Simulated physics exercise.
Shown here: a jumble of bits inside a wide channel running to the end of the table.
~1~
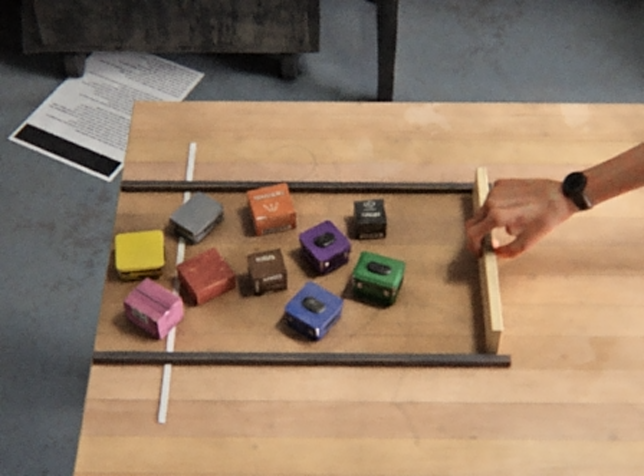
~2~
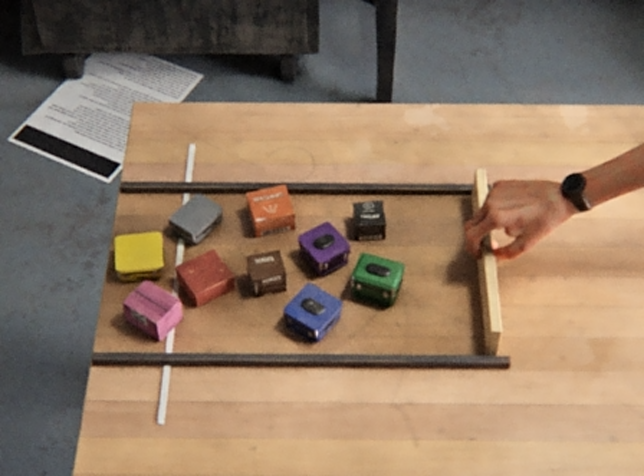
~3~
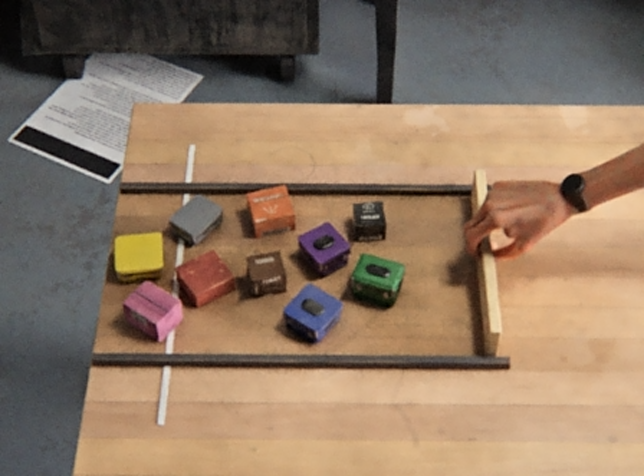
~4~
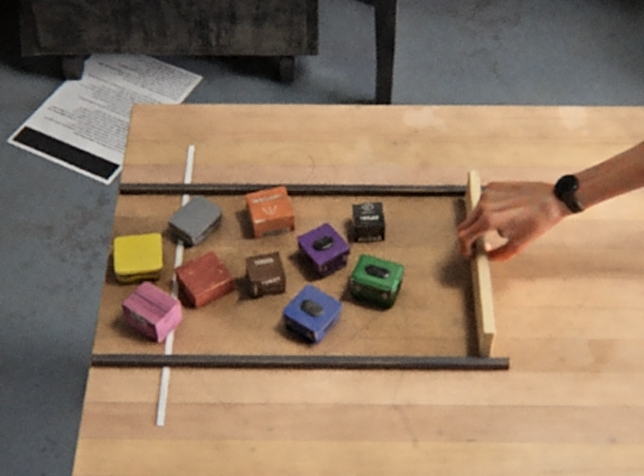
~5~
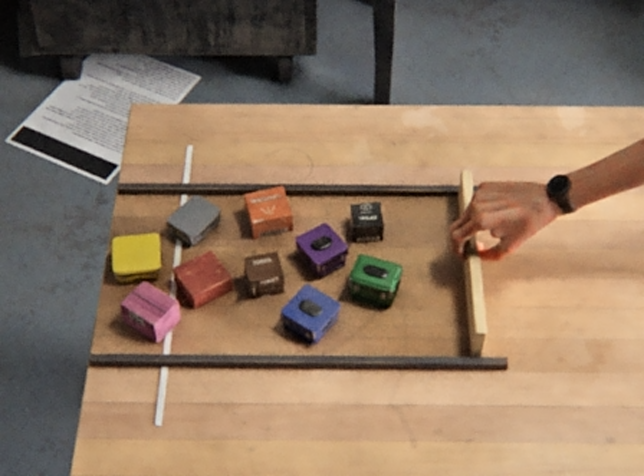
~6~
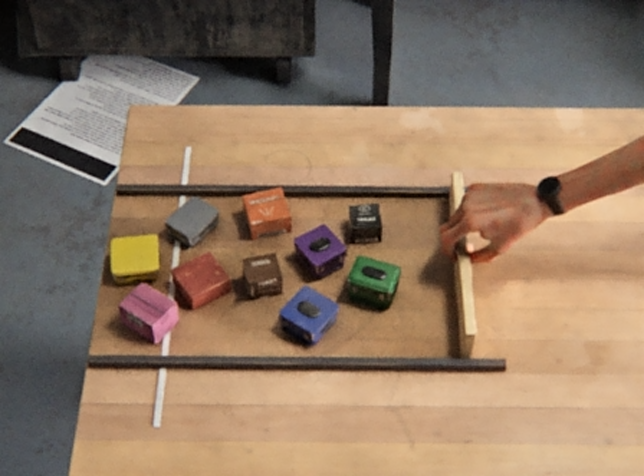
A hand sliding a wooden board slowly left between two dark rails, toward a scatter of small colourful boxes that stay still.
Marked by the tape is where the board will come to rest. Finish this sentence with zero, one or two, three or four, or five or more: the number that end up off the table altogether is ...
The number that end up off the table altogether is three or four.
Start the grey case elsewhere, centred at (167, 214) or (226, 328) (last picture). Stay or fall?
Well, the grey case is gone in the first case and stays aboard in the second.
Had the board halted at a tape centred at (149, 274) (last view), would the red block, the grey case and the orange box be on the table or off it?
Red block goes off, grey case goes off, orange box goes off.
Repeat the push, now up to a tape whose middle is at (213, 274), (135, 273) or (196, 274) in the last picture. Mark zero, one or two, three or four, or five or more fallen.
Taking the places one by one, it comes to one or two; five or more; one or two.
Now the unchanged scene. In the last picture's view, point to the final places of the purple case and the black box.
Okay, so first (158, 243), and next (164, 215).
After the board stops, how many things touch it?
The answer is 4.
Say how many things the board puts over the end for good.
Taken together, the number is 3.
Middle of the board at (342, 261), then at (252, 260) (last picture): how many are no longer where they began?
The first number is 4, the next one 9.
Soon after, none off yet; yellow case at rest near (136, 261); pink box at rest near (149, 313); grey case at rest near (193, 223).
Then, none off yet; yellow case moved a little near (115, 258); pink box at rest near (149, 313); grey case moved a little near (168, 225).
At rest, the number that fall off is three or four; fallen, red block, grey case and yellow case.
